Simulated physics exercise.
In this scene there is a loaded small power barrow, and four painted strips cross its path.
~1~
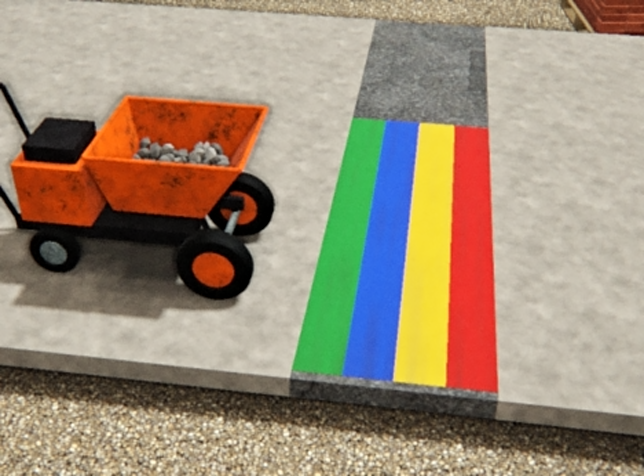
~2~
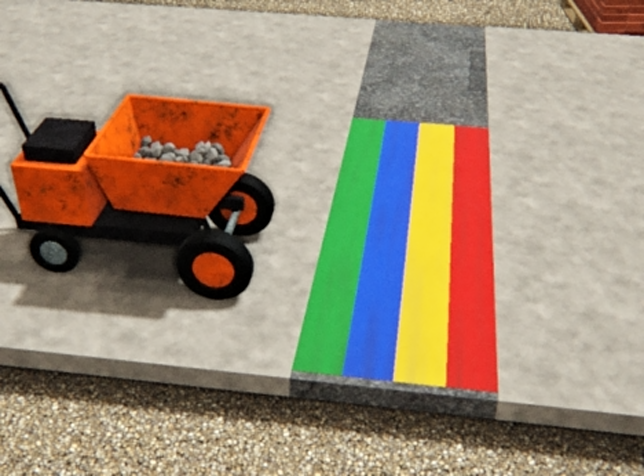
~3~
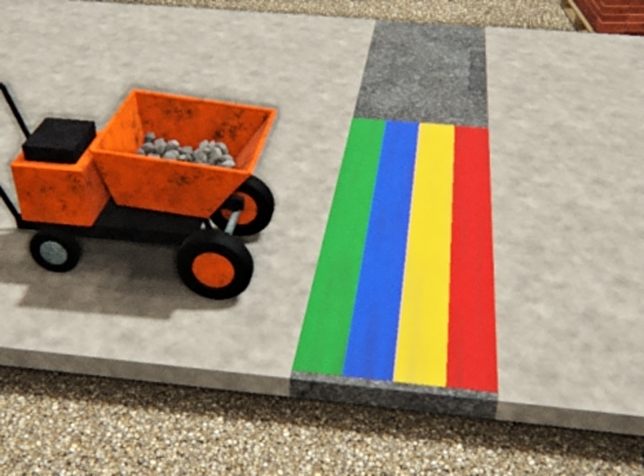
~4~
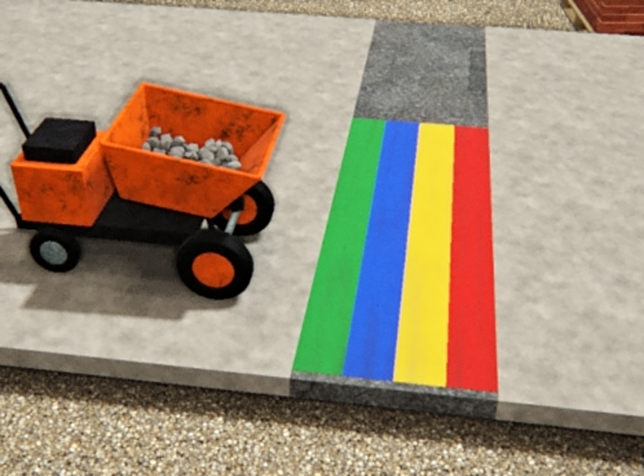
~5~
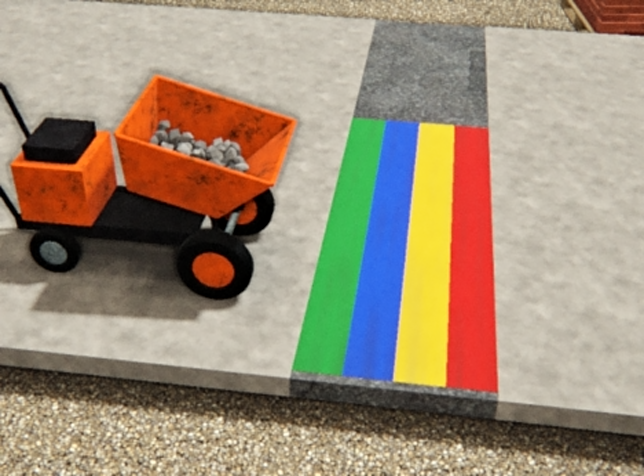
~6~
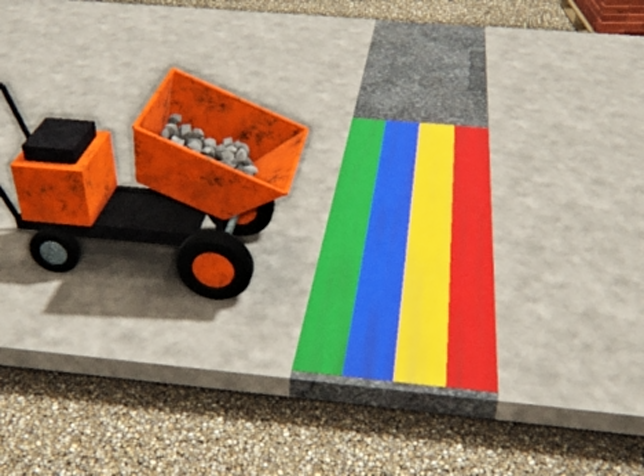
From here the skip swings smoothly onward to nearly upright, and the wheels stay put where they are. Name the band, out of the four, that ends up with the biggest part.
The blue band.
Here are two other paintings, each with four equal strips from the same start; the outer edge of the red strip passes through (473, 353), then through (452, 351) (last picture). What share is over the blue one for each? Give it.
The first painting gives around 40 per cent, the second around 40 per cent.
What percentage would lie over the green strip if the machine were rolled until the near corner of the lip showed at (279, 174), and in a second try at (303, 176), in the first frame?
About 0 % and about 0 %.
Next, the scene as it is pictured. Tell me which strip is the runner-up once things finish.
In second place: The green one.
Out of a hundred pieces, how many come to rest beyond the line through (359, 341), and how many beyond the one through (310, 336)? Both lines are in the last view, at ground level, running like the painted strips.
Around 50 percent for the first and 100 percent for the second.
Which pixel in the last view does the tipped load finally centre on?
At about (374, 272).
Soon after the last picture, skip tipped steeply; all in the skip.
A little later, skip tipped right over; nearly all in the skip; a stray few over the green strip; a stray few over the blue strip.
Later still, skip tipped right over; about a quarter in the skip; a small part over the green strip; about half over the blue strip; a small part over the yellow strip.
At rest, skip tipped right over; a stray few in the skip; about a third over the green strip; about half over the blue strip; about a quarter over the yellow strip; a stray few over the red strip.
